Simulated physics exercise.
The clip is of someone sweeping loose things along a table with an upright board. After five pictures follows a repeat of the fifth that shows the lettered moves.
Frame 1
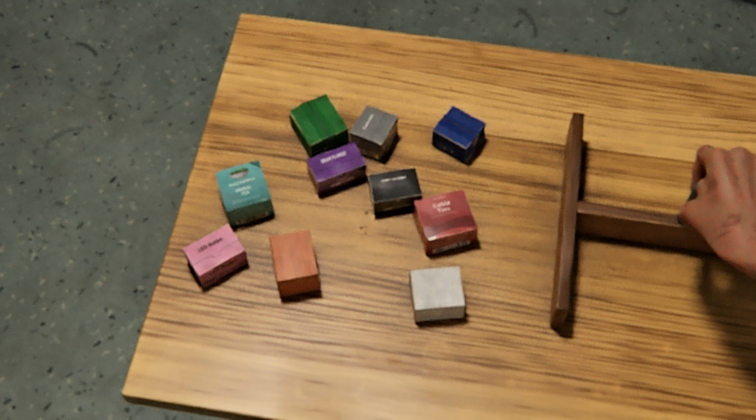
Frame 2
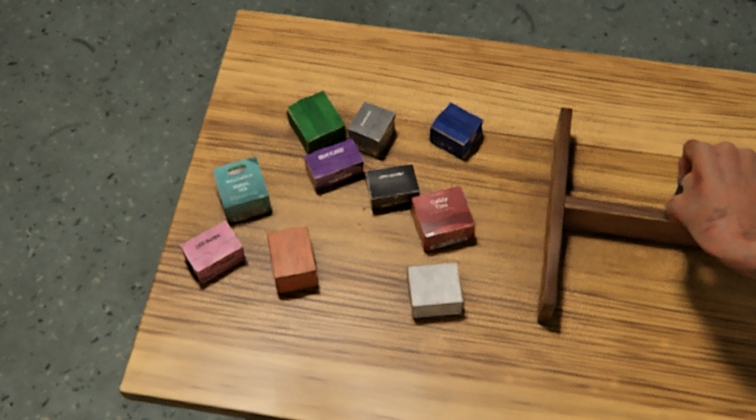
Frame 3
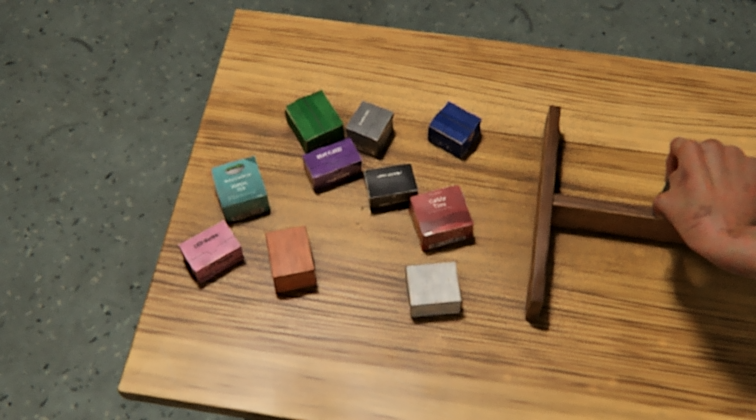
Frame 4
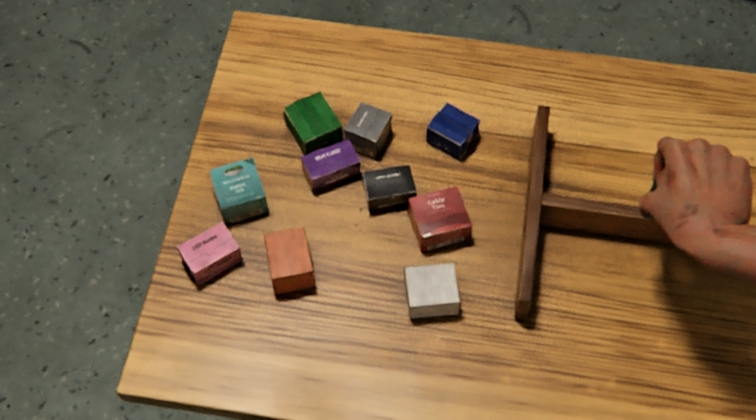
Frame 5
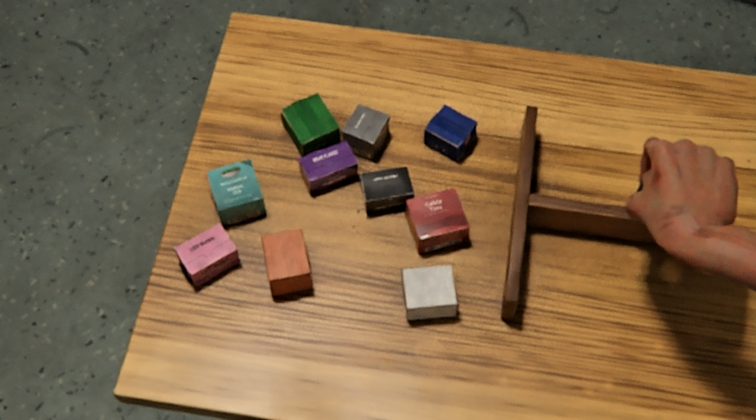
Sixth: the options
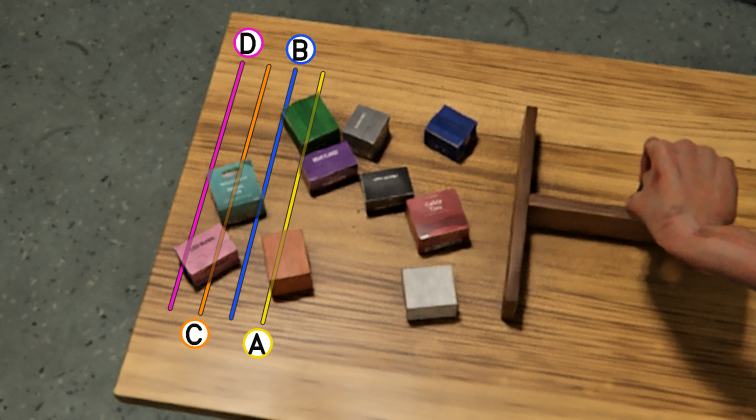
A hand slides an upright wooden board a little left across a table toward small coloured boxes.
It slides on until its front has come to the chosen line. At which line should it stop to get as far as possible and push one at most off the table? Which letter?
A is the last line within the limit.
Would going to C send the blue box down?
No.
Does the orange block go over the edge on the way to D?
Yes.
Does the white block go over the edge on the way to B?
No.
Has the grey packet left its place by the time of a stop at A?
Yes.
On the copy, A at (295, 189); B at (266, 185); C at (237, 181); D at (209, 177).
On A. First, board (441, 187); white block (395, 284); blue box (422, 137).
Then, board (358, 175); green box (269, 115); purple packet (291, 163).
Finally, board (297, 167); pink box (159, 253); green box (214, 106); none fallen.
By contrast, B drops two; C drops six; D drops six.
